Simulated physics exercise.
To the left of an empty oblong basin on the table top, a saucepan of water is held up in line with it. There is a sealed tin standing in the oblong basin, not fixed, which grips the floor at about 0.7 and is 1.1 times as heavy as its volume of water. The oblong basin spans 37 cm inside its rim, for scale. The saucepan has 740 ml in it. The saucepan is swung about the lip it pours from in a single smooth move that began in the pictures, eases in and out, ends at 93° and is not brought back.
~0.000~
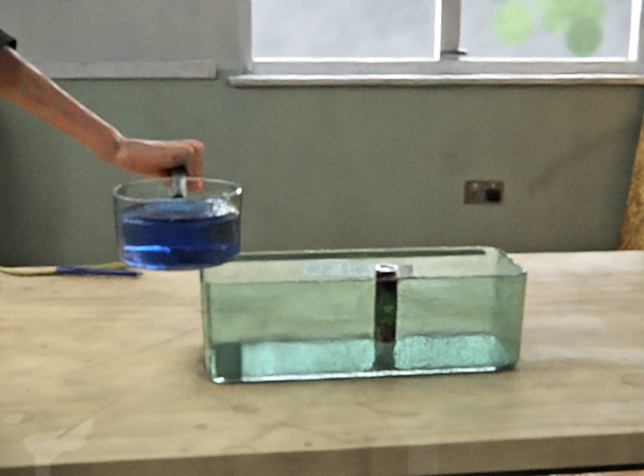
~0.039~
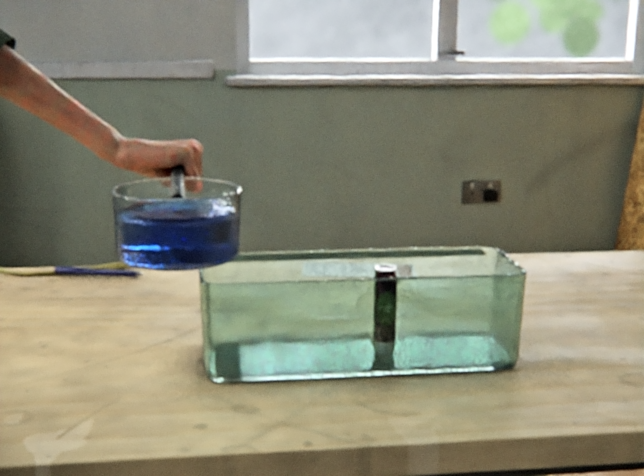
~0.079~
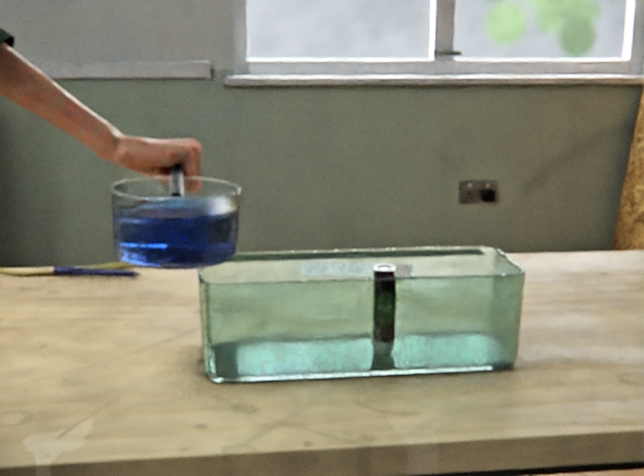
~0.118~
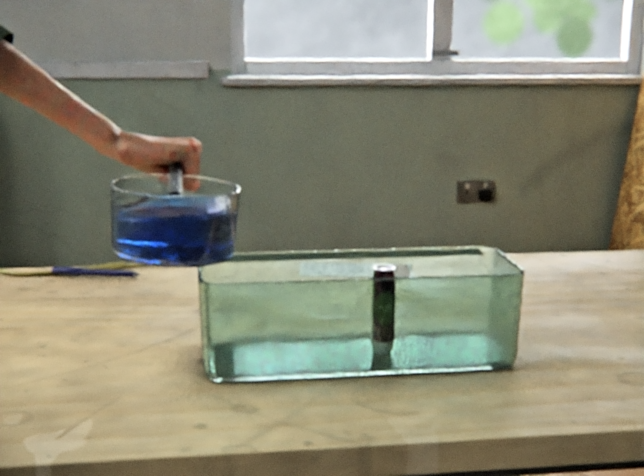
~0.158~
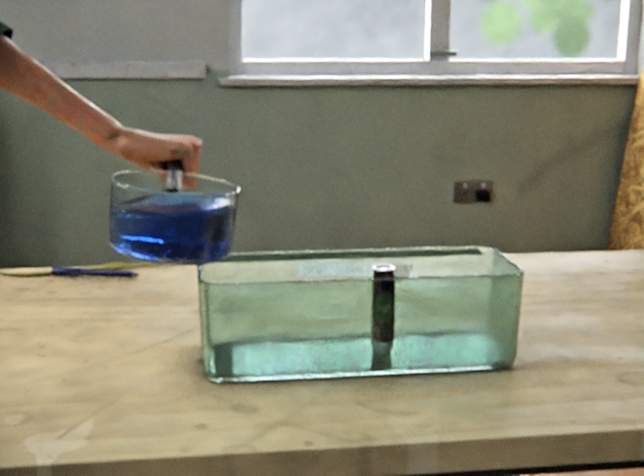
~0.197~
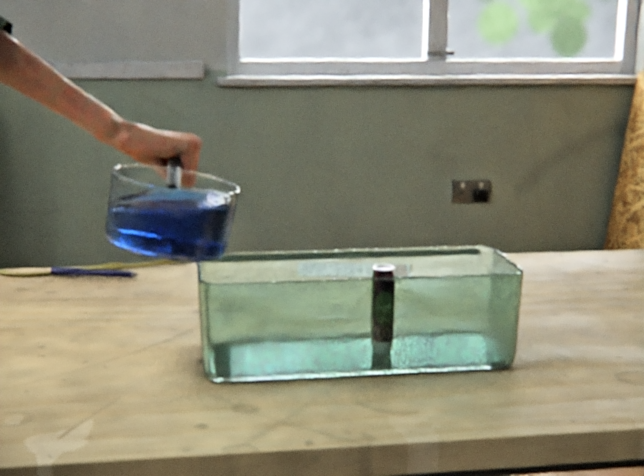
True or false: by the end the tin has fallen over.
False.
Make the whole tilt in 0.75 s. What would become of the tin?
Then the tin does not tip.
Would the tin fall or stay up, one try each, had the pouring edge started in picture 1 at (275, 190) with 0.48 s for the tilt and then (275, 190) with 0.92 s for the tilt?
First it tips over; then it tips over.
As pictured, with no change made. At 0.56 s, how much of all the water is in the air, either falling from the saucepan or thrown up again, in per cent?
Share: Roughly 20 per cent.
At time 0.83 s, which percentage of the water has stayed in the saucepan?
Around 20 percent of it.
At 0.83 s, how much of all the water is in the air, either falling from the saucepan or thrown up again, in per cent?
Airborne fraction: Approx. 24 %.
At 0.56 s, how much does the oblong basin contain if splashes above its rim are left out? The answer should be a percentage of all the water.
Roughly 1 per cent.
By 0.56 s the tilt is 63° and 78 per cent is still to pour; the tin stands where it began.
By 0.83 s the tilt is 91° and 21 per cent is still to pour; the tin stands where it began.
By 1.11 s the tilt is 93° and 4 per cent is still to pour; the tin stands where it began.
By 1.42 s the tilt is 93° and 1 per cent is still to pour; the tin stands where it began.
At rest the tin stands where it began.
